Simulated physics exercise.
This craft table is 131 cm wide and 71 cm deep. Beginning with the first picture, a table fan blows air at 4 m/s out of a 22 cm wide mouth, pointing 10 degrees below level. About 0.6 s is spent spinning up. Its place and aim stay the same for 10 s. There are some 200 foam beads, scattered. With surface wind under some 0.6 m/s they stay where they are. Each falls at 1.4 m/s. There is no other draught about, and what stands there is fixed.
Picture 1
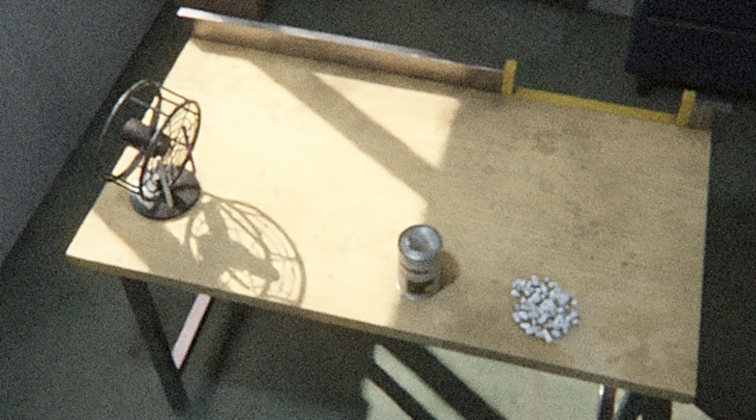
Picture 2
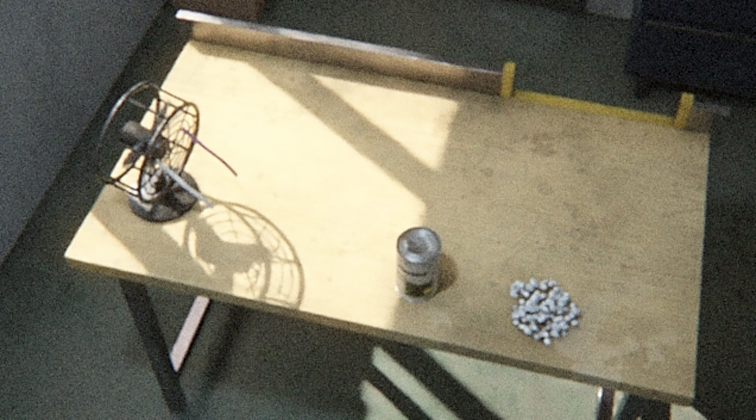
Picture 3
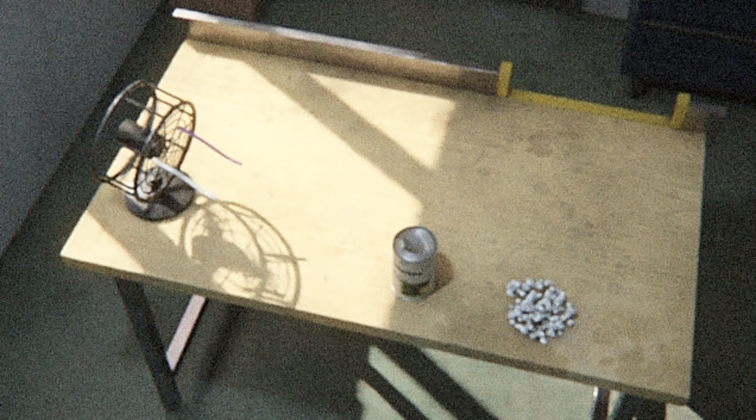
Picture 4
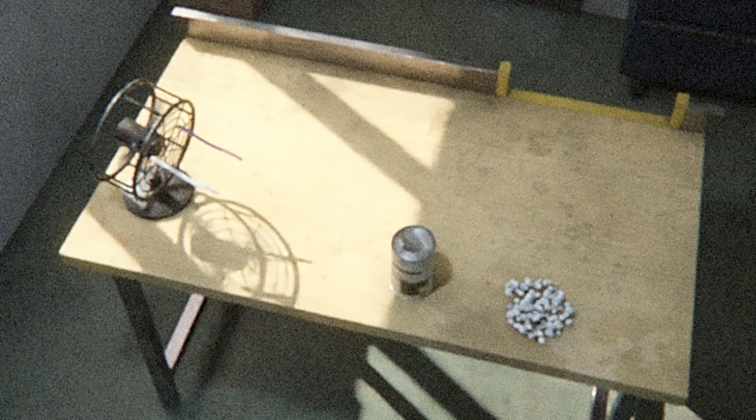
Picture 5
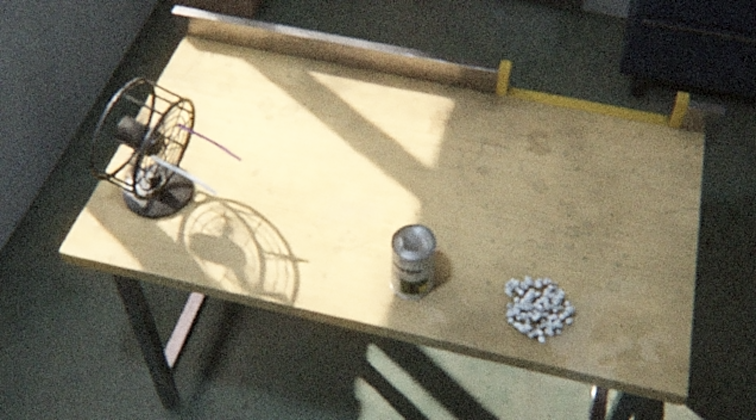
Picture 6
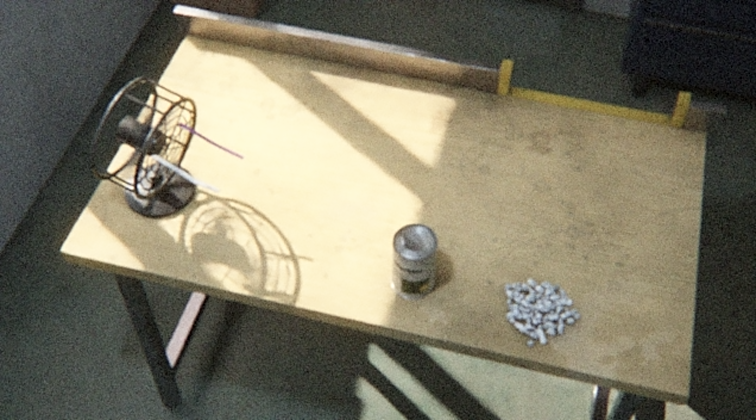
On a sunlit wooden table, a black fan blows its ribbons out toward a tin and a pile of pale beads, barely stirring.
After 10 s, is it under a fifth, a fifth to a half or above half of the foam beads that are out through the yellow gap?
By then less than a fifth are out through the yellow gap.
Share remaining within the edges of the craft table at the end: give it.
Estimate: Close to 2 percent.
Then, 1.2 s after the last picture, 0 % are out through the yellow gap; the middle of those still in play is near (436, 267); 26 % have settled or left.
Then, 2.4 s after the last picture, 0 % are out through the yellow gap; the middle of those still in play is near (428, 269); 81 % have settled or left.
Then, 4.7 s after the last picture, 0 % are out through the yellow gap; 94 % have settled or left.
Then, 9.2 s after the last picture, at the end, 0 % are out through the yellow gap.
